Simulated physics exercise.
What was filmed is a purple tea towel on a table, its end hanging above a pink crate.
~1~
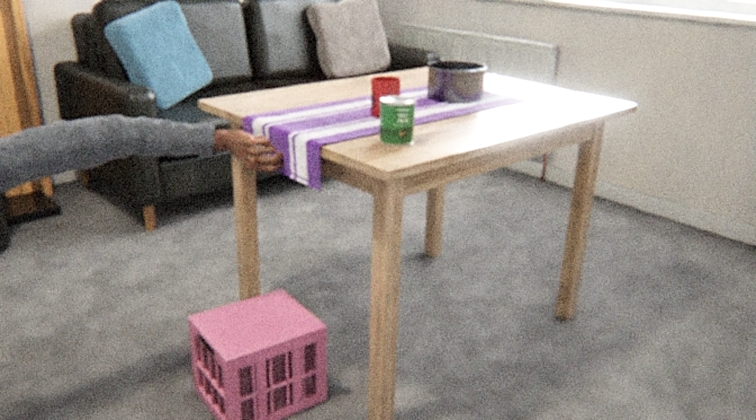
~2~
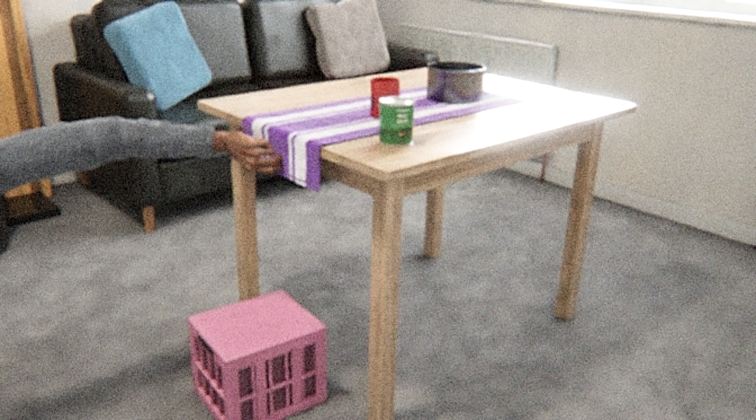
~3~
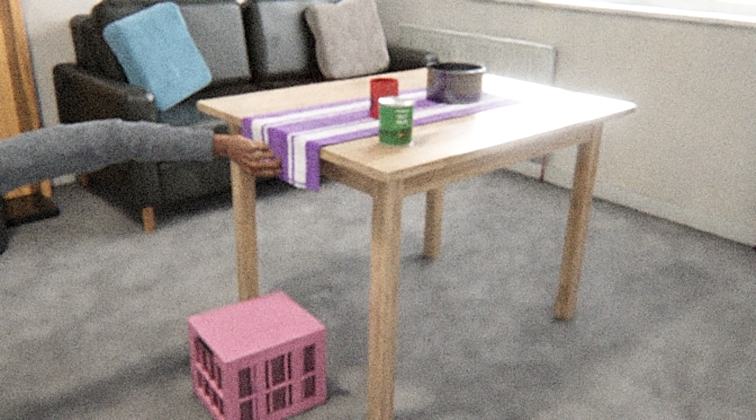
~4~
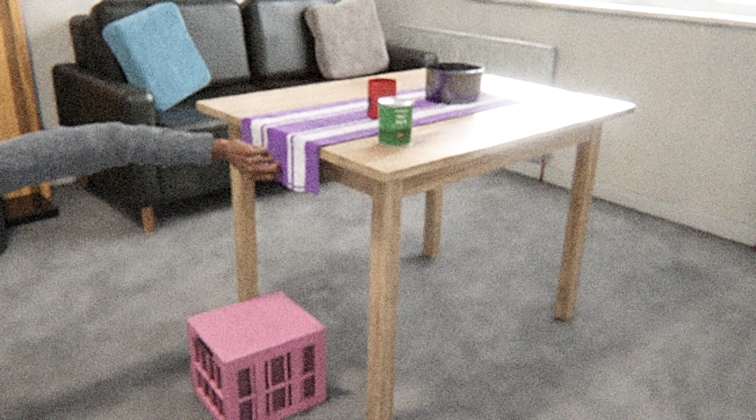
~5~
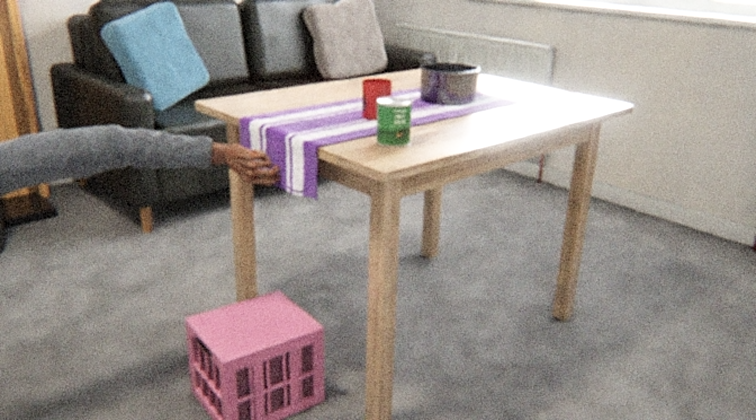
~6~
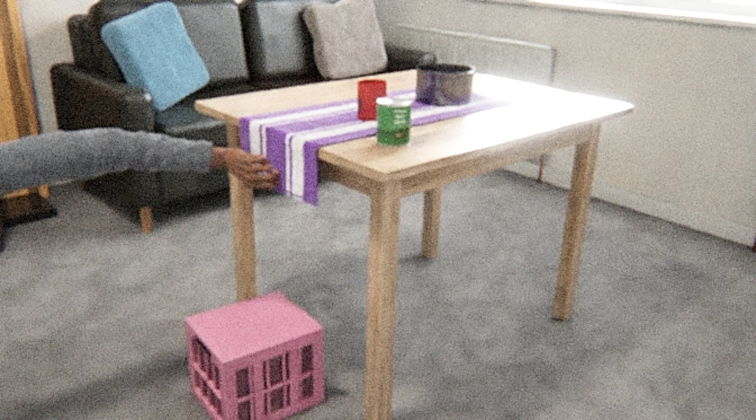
In the video, a hand at the left holds the hanging end of a purple and white striped cloth above a pink crate, drawing it slightly downward; the red mug and dark pot shift slightly left while the green tin stays nearly still.
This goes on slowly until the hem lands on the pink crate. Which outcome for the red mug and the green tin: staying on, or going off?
Red mug, going off; green tin, staying on.
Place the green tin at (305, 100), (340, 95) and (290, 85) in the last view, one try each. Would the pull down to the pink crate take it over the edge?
At the first place it ends up off, at the second it ends up off, and at the third it does not leave.
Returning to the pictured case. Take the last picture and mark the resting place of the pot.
It ends up at pixel (352, 100) in the last view.
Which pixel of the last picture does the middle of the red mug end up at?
End point, last frame: (243, 299).
Then, 1.14 s past the final frame, hem going down; mug carried along near (326, 108); tin still.
Then, 2.18 s past the final frame, hem going down; mug over the edge; tin still.
When it is over, hem on the crate; mug down below near (243, 299); tin still. The red mug goes over the edge and the green tin keeps clear of the edge.
